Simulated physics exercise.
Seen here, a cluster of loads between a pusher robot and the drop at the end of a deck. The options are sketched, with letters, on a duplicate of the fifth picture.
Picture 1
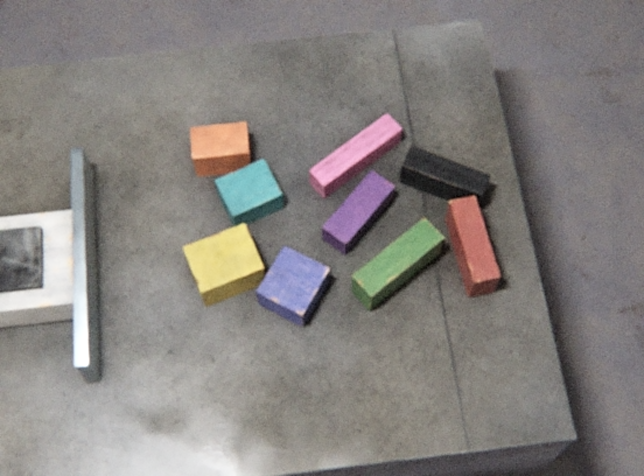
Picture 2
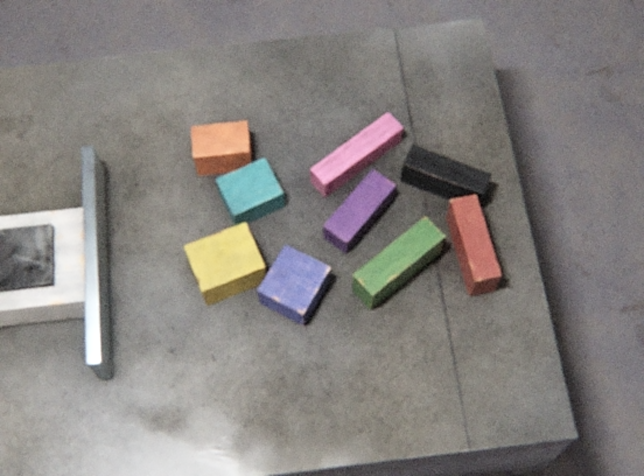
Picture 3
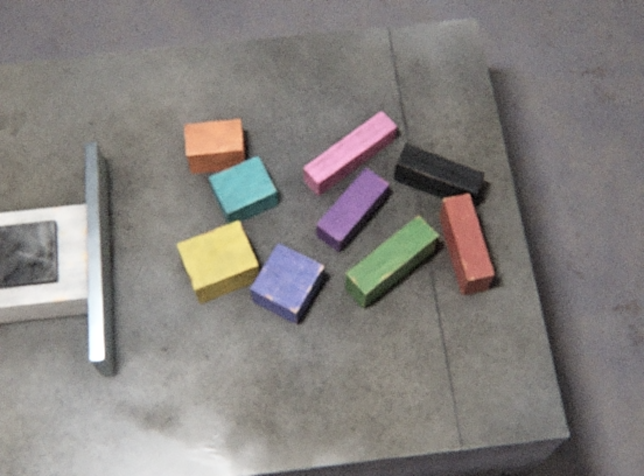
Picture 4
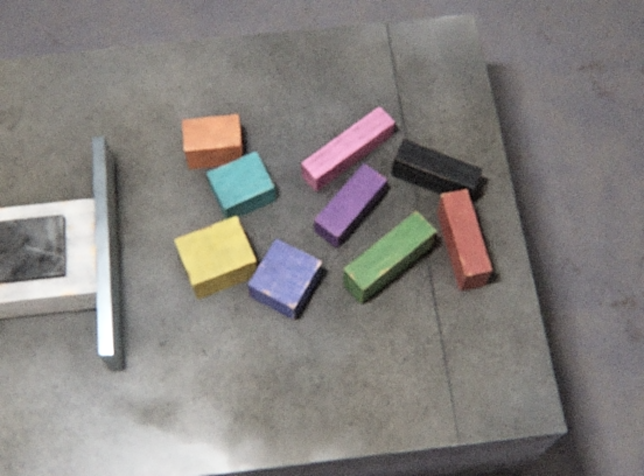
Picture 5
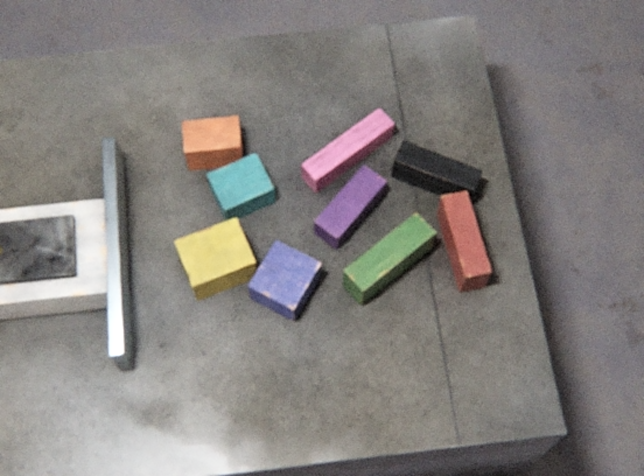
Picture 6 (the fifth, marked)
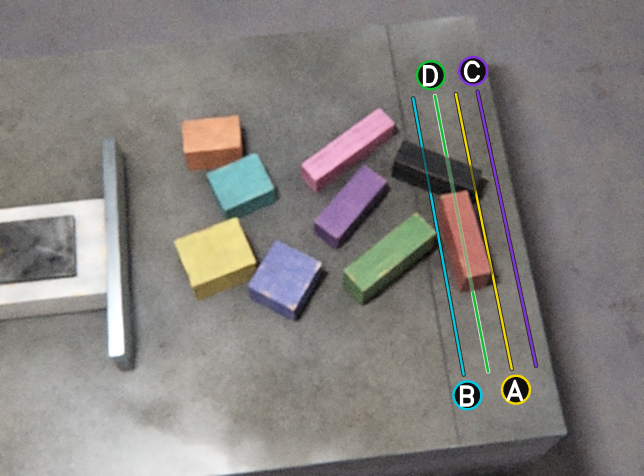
A flat-fronted pusher edges slightly right toward a cluster of still, coloured blocks.
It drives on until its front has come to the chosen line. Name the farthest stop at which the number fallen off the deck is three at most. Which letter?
As far as mark B.
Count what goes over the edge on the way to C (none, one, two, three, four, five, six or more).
By then, six or more.
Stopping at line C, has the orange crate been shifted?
Yes.
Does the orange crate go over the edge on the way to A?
No.
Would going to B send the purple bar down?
No.
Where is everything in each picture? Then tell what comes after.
In the first picture, green bar (397, 264); pink stick (356, 156); turquoise crate (250, 194).
In the second picture, robot (13, 258); blue crate (295, 285).
In the third picture, robot (16, 254); purple bar (353, 210).
In the fourth picture, robot (25, 249); yellow crate (216, 258).
In the fifth picture, robot (35, 249); green bar (389, 259); pink stick (348, 151); turquoise crate (242, 188).
On the copy, A at (482, 223); B at (437, 228); C at (505, 221); D at (460, 225).
On B. First, robot (155, 236); green bar (399, 263); orange crate (258, 138).
Then, robot (273, 223); black stick (457, 158); red bar (471, 241).
Finally, robot (363, 214); black stick over the edge; red bar over the edge; two fallen.
By contrast, A drops four; C drops seven; D drops four.
